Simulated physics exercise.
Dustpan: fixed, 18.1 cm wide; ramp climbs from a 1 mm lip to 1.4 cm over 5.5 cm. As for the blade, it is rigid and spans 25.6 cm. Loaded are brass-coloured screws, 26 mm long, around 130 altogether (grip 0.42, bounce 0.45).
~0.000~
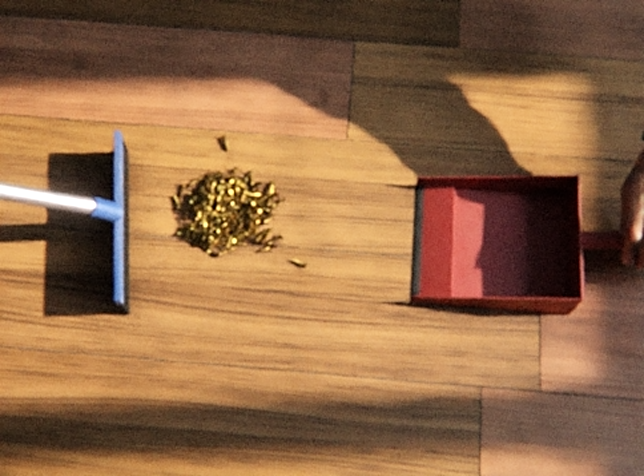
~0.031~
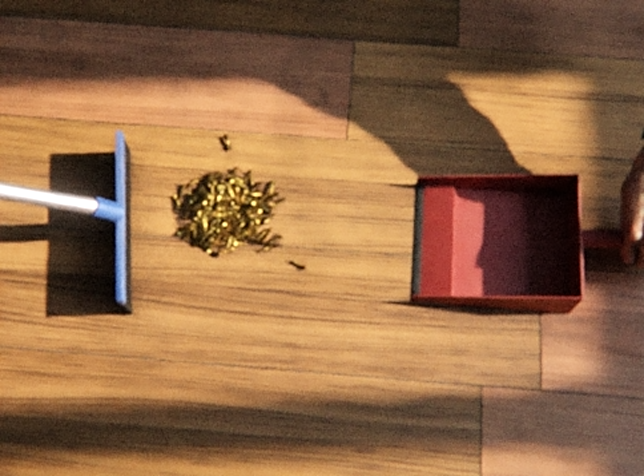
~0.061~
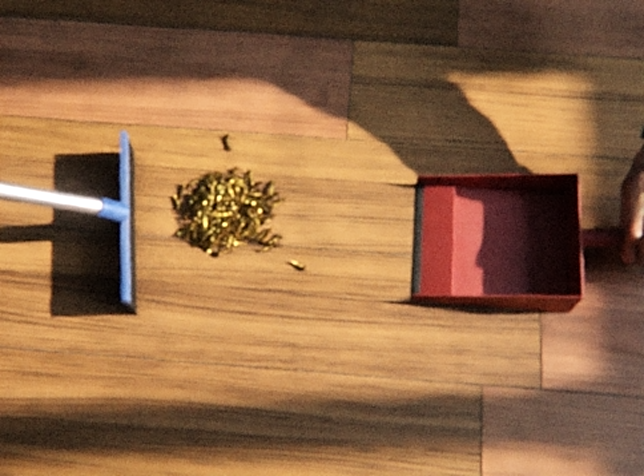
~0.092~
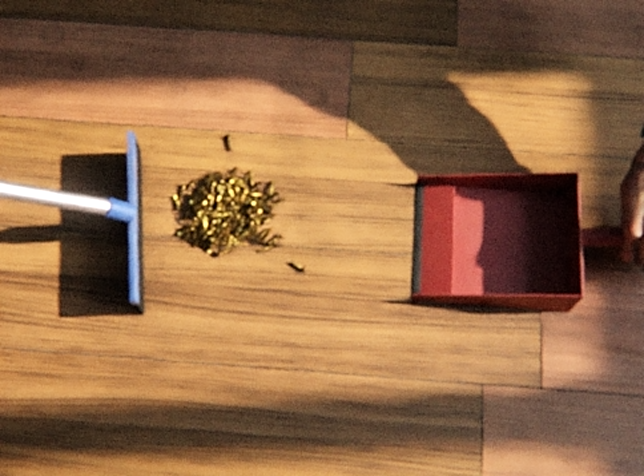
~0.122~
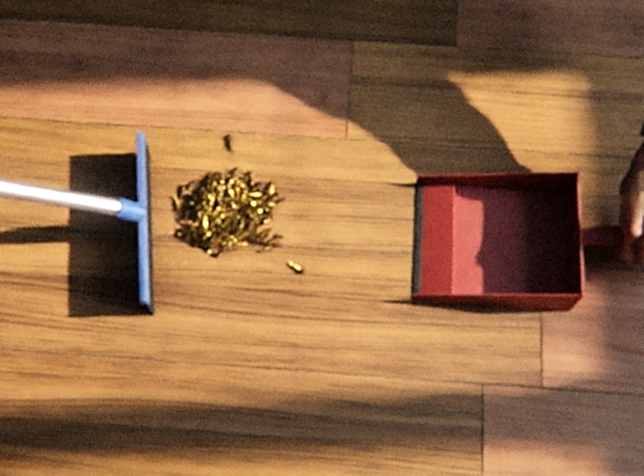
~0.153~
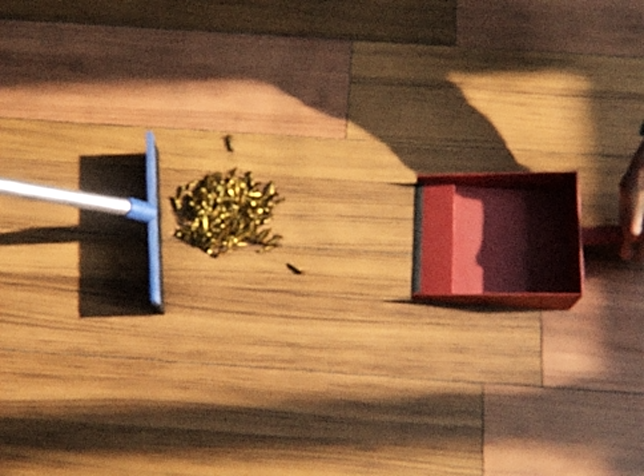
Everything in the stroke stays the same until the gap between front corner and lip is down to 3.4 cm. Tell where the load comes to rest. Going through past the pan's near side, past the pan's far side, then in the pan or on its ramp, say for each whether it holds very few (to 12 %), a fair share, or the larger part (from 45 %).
Near side holds very few. Far side holds a fair share. Pan holds very few.
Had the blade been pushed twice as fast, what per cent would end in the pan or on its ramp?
I'd guess it lands at about 35 per cent.
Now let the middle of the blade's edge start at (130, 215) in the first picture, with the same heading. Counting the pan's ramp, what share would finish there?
I'd estimate about 10 per cent.
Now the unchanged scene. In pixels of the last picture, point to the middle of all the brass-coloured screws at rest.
Somewhere around (397, 207) in the final frame.
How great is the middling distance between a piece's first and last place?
Roughly 26 cm.
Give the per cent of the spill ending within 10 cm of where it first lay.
Close to 0 per cent of it.
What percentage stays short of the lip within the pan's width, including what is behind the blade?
Share: Roughly 70 percent.
After 0.49 s, middle of the blade 22 cm from the lip; 0 % over the lip, far side 10 %, near side 0 %.
After 0.72 s, middle of the blade 12 cm from the lip; 0 % over the lip, far side 15 %, near side 0 %.
After 1.05 s, middle of the blade 6 cm from the lip; 5 % over the lip, far side 20 %, near side 0 %.
In the end, at 1.6 s, near side 0 %, far side 20 %, pan 5 %, in front of the lip or behind the blade 70 %.
